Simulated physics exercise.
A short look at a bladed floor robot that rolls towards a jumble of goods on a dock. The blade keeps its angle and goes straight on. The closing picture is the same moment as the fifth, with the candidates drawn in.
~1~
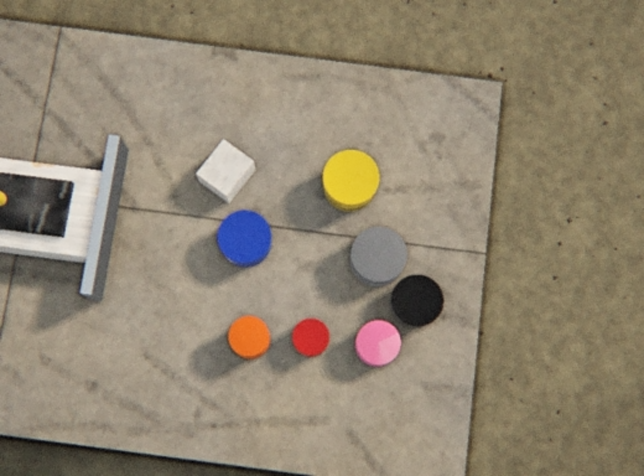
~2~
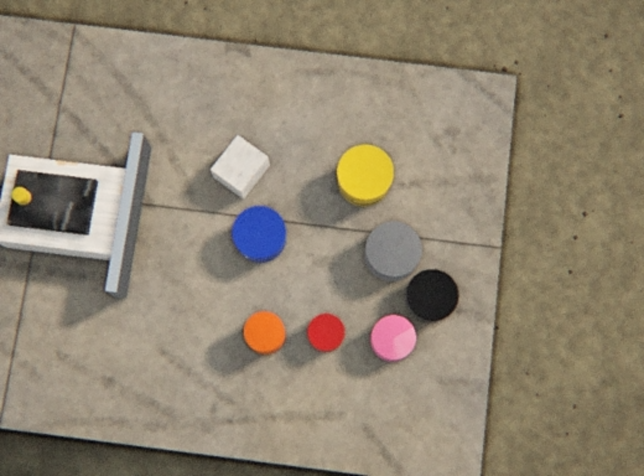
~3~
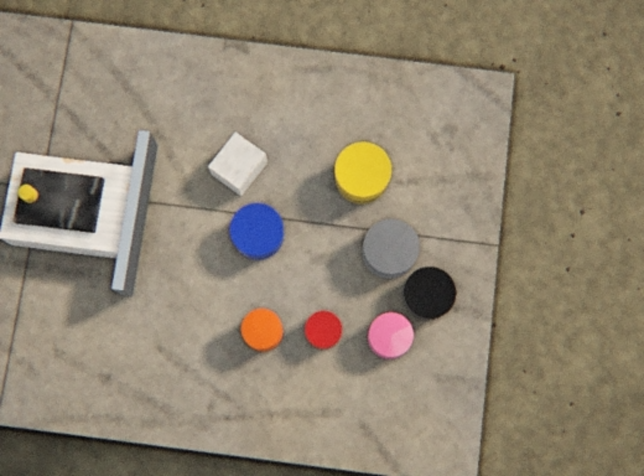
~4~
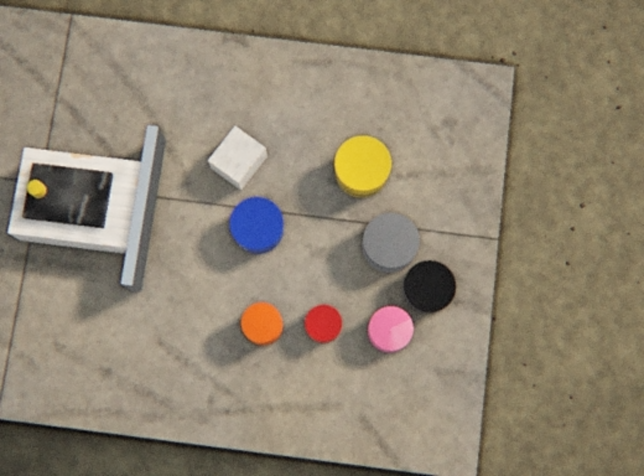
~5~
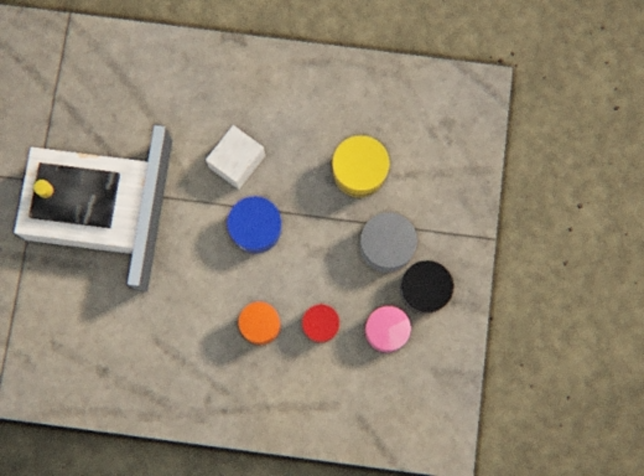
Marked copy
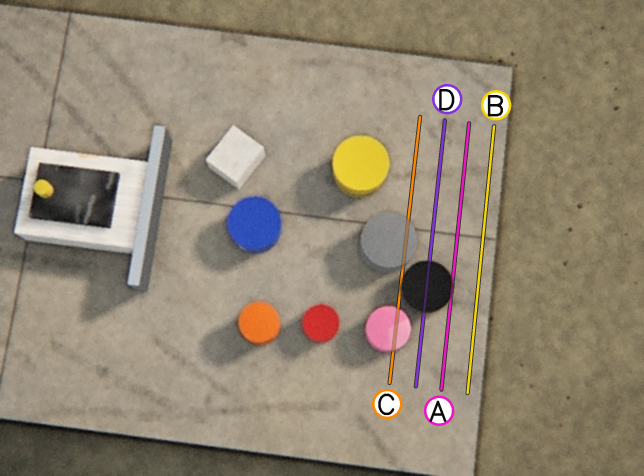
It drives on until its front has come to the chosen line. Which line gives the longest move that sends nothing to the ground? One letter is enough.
As far as mark C.
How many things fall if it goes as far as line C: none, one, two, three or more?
By then, none.
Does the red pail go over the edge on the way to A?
By then, no.
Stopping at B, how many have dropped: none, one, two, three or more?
In all, three or more.
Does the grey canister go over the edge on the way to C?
No.
On the marked copy, A at (456, 253); B at (481, 256); C at (405, 247); D at (431, 250).
Taking C. A third of the way, robot (173, 207); white crate (276, 159); blue pail (273, 228).
Two thirds of the way, robot (265, 219); black pail (434, 293); grey canister (417, 242).
When it is over, robot (337, 228); grey canister (488, 247); yellow pail (481, 183); nothing has fallen.
As for the rest, A drops the yellow pail and grey canister; B drops the yellow pail, blue pail, black pail, white crate and grey canister; D drops the yellow pail and grey canister.
